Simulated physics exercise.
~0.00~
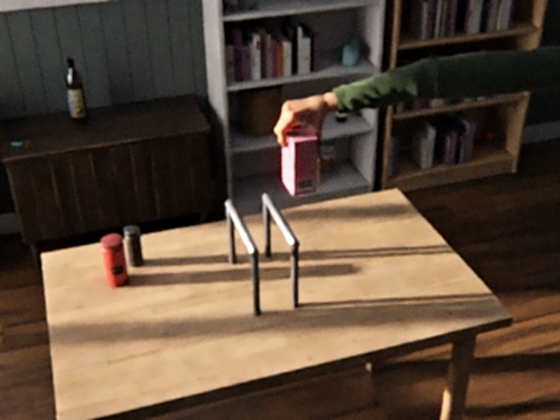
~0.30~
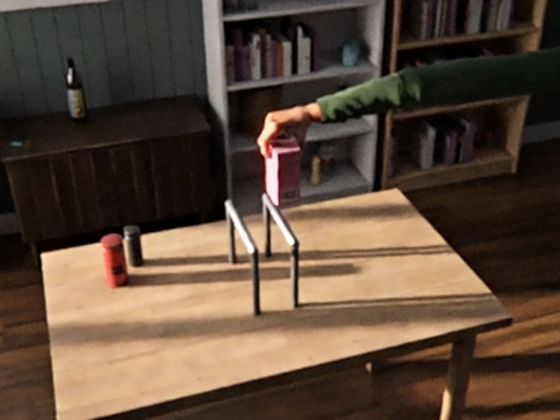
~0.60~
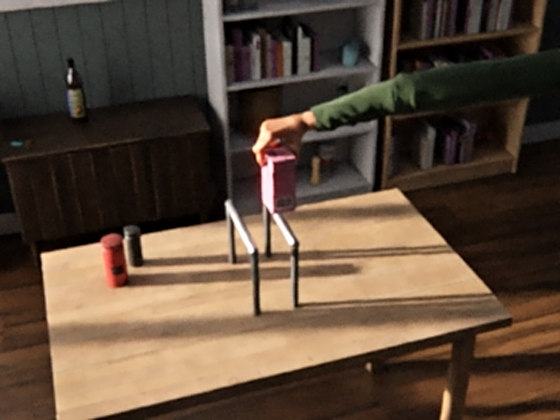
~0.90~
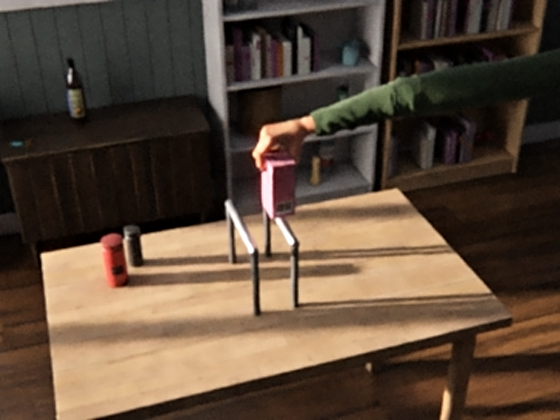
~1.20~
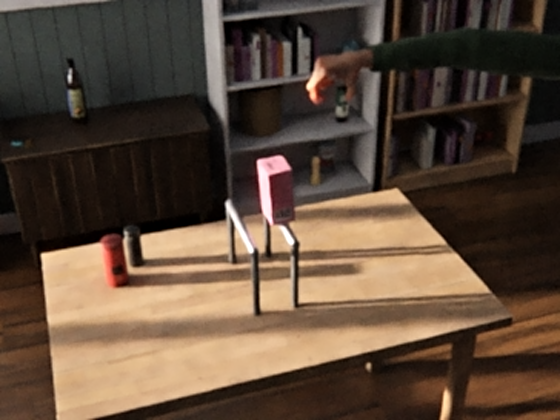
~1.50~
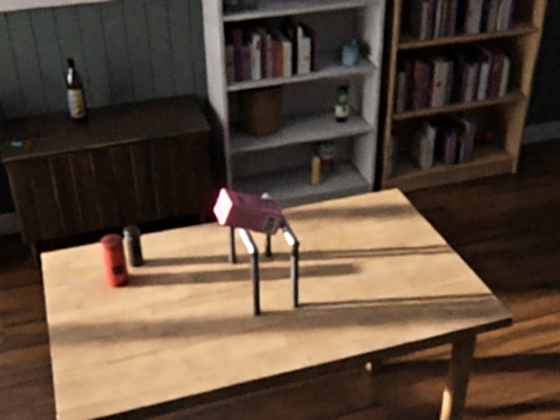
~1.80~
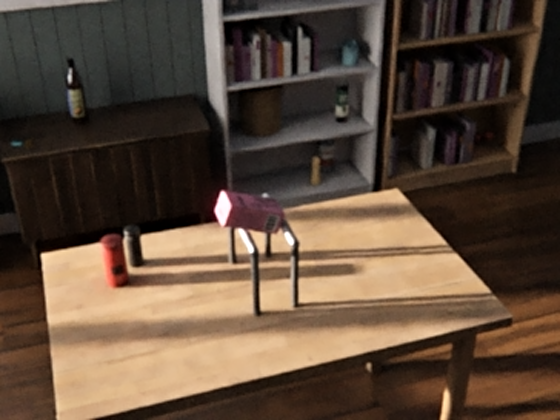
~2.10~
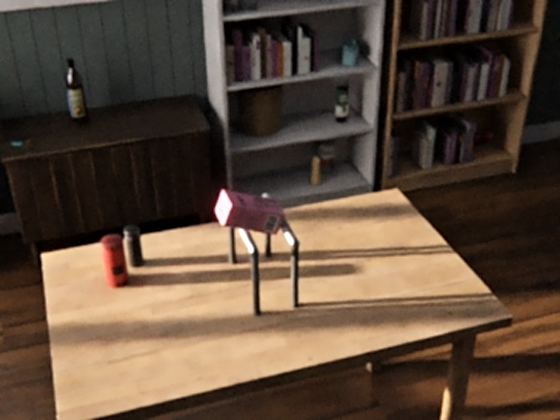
At the start, a hand in a green sleeve holds an upright pink carton above a wooden table, where two dark metal supports stand slightly apart near a red jar and a black shaker. The hand moves the carton left and lowers it onto the supports. It then lets go and draws back to the right, leaving the carton upright for a moment. The carton tips over to the left and comes down on its side. It ends lying across the tops of the supports, caught above the table, while the jar and shaker remain in place.
